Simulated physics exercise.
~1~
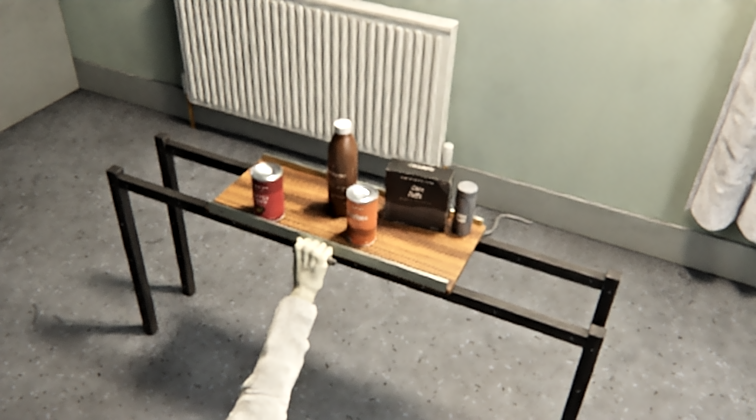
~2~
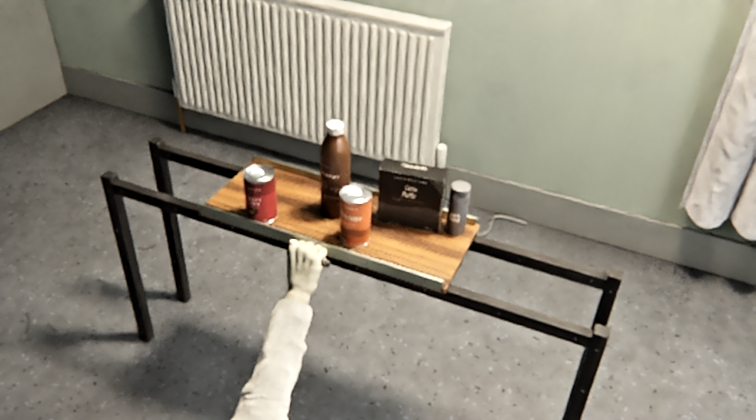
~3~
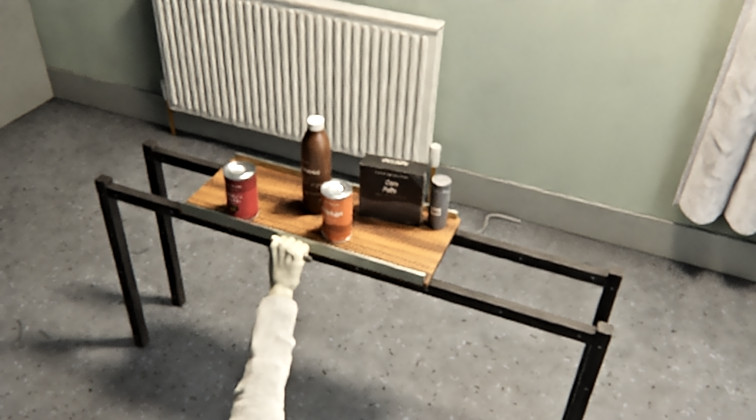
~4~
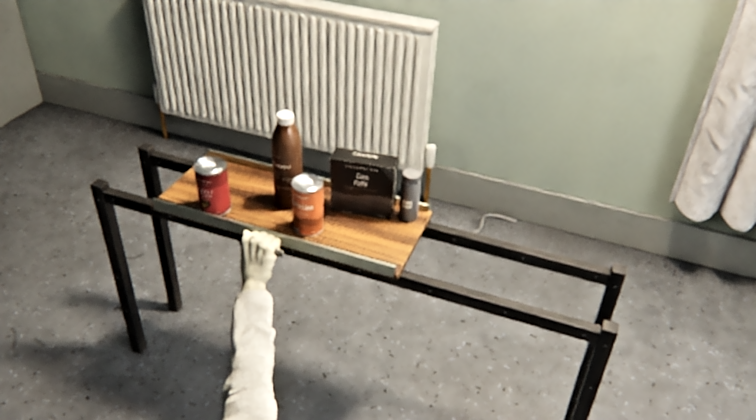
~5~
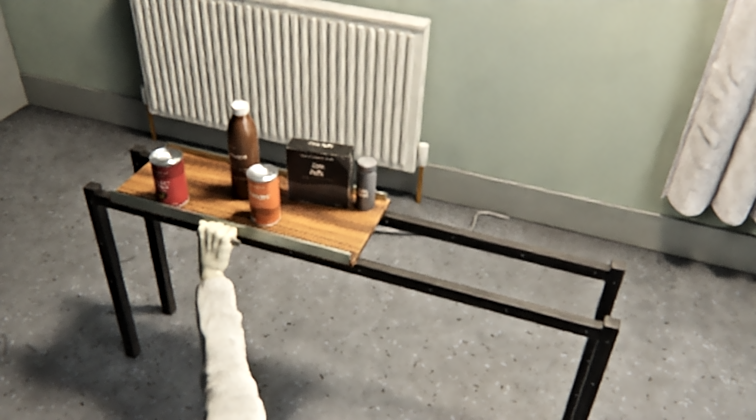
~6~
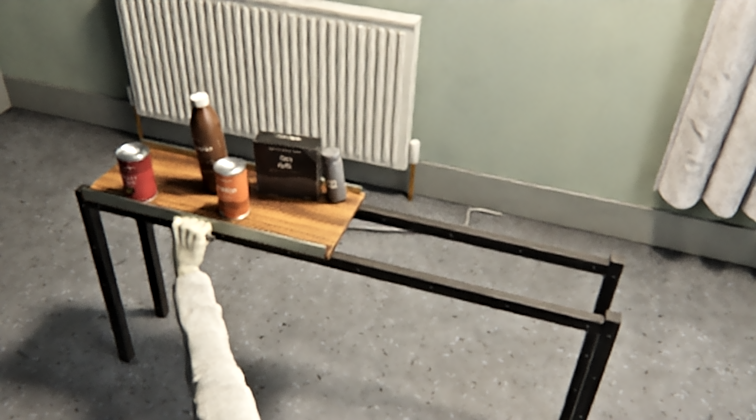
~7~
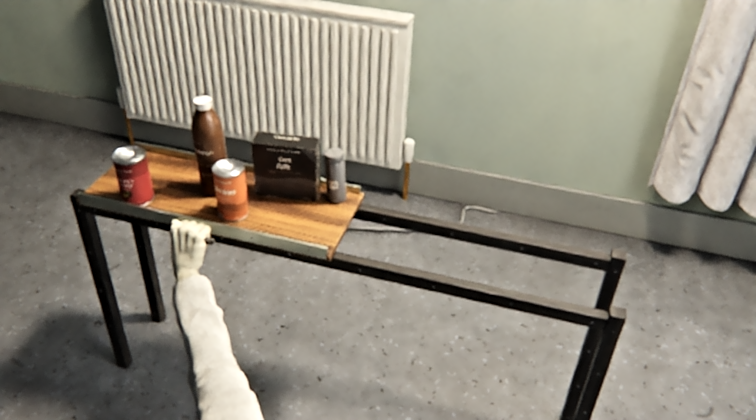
A pale hand and sleeved arm reach in from below to the front edge of a wooden tray on a long black metal frame, seen from above in a green-walled room with a white radiator. On the tray stand a red tin at left, a tall brown bottle, an orange tin in front, a black packet and a grey shaker at right. The tray slides left, slowly at first and then faster, the hand moving along with it. It reaches the left end of the frame and stops, with the grey shaker leaning slightly. The tray then stays there, all five items still aboard and standing.
